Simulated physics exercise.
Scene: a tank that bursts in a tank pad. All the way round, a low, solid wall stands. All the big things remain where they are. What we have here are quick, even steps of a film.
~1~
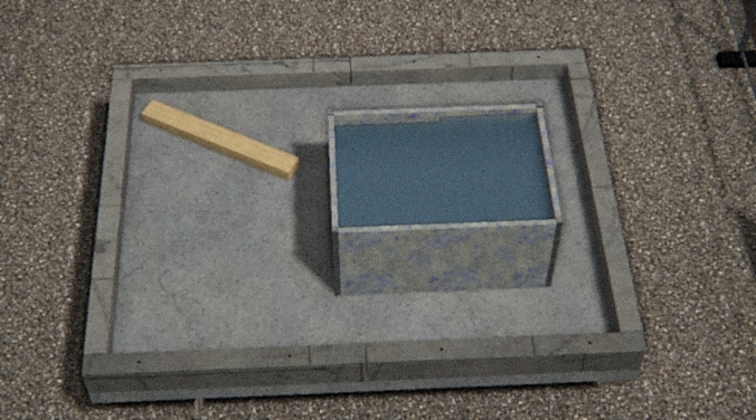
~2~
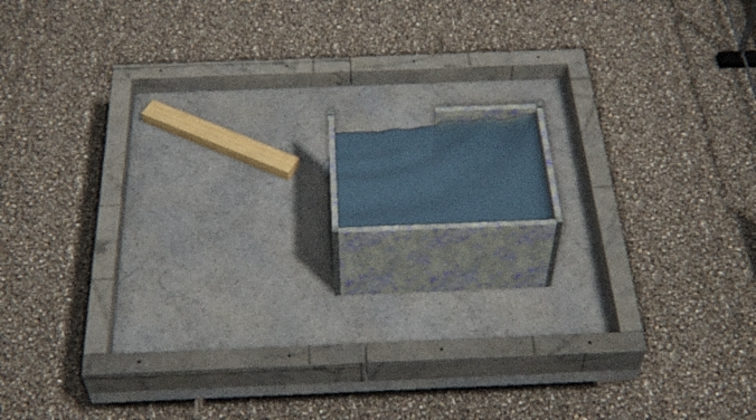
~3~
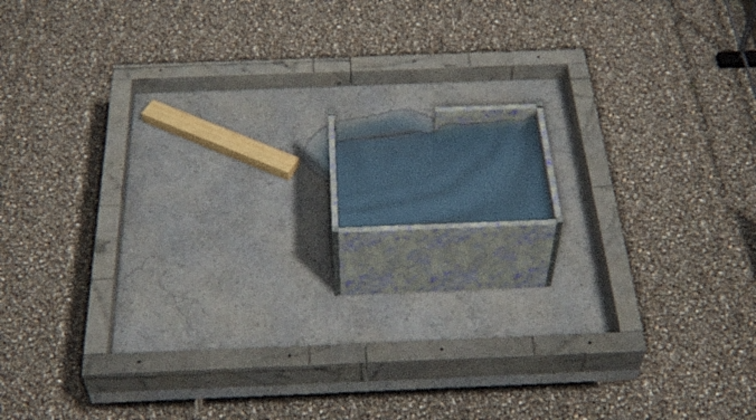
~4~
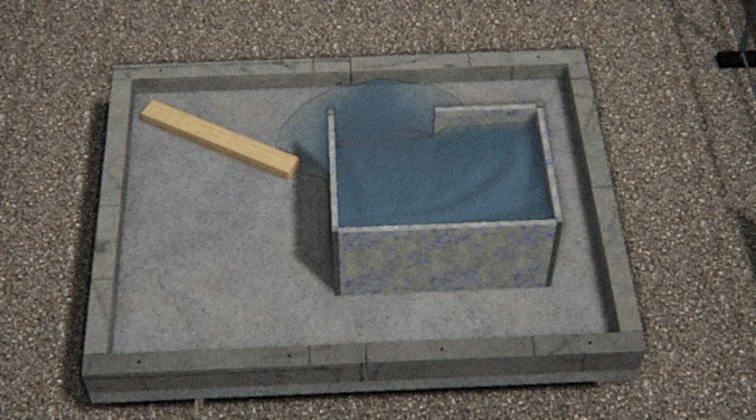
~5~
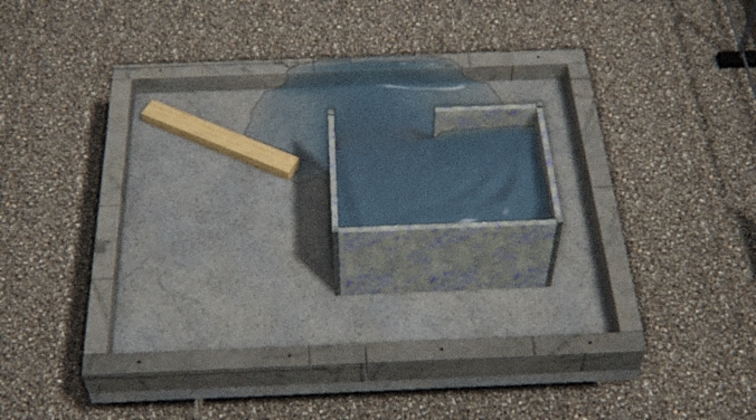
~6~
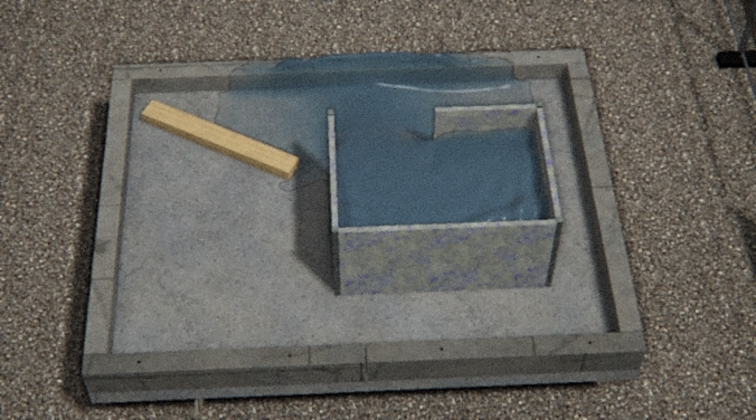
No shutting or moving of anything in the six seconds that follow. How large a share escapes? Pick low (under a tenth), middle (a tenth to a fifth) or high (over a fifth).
I would say high, over a fifth.
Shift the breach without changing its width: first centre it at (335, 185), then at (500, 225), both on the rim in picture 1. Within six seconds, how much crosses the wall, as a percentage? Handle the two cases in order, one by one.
Case one roughly 22 percent; case two roughly 36 percent.
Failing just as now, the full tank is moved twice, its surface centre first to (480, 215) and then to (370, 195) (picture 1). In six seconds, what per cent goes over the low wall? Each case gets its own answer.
22 %, then 16 %.
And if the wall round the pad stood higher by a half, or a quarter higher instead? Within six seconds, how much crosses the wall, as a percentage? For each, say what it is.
Well, you'd get 12 per cent in the first case and 16 per cent in the second.
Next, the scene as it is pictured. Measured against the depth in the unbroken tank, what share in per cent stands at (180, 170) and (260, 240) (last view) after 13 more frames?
6 and 0 per cent, in that order.
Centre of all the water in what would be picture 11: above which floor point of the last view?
I'd say near (406, 182).
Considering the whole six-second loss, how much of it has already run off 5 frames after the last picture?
Close to 30 per cent, I'd say.
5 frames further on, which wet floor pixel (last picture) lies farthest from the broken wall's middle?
Estimated pixel: (136, 97).
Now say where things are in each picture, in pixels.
Still water in the tank at (441, 170), in the first frame.
Water pours out on the tank's far side and has run to a hidden place, in the second frame.
Water pours out on the tank's far side and has run to a hidden place, in the third frame.
The front is at (423, 87), out from the gap on the tank's far side, in the fourth frame.
The front is at (481, 85), out from the gap on the tank's far side, in the fifth frame.
Water pours out on the tank's far side and has run to (226, 94), in the sixth frame.
A moment on, water covers 35 % of the floor; the low wall has let 4 % over.
Next, water covers 35 % of the floor; the low wall has let 8 % over.
Then, water covers 60 % of the floor; the low wall has let 24 % over.
Later, water covers 85 % of the floor; the low wall has let 28 % over.
In the end, water covers 85 % of the floor; the low wall has let 29 % over.
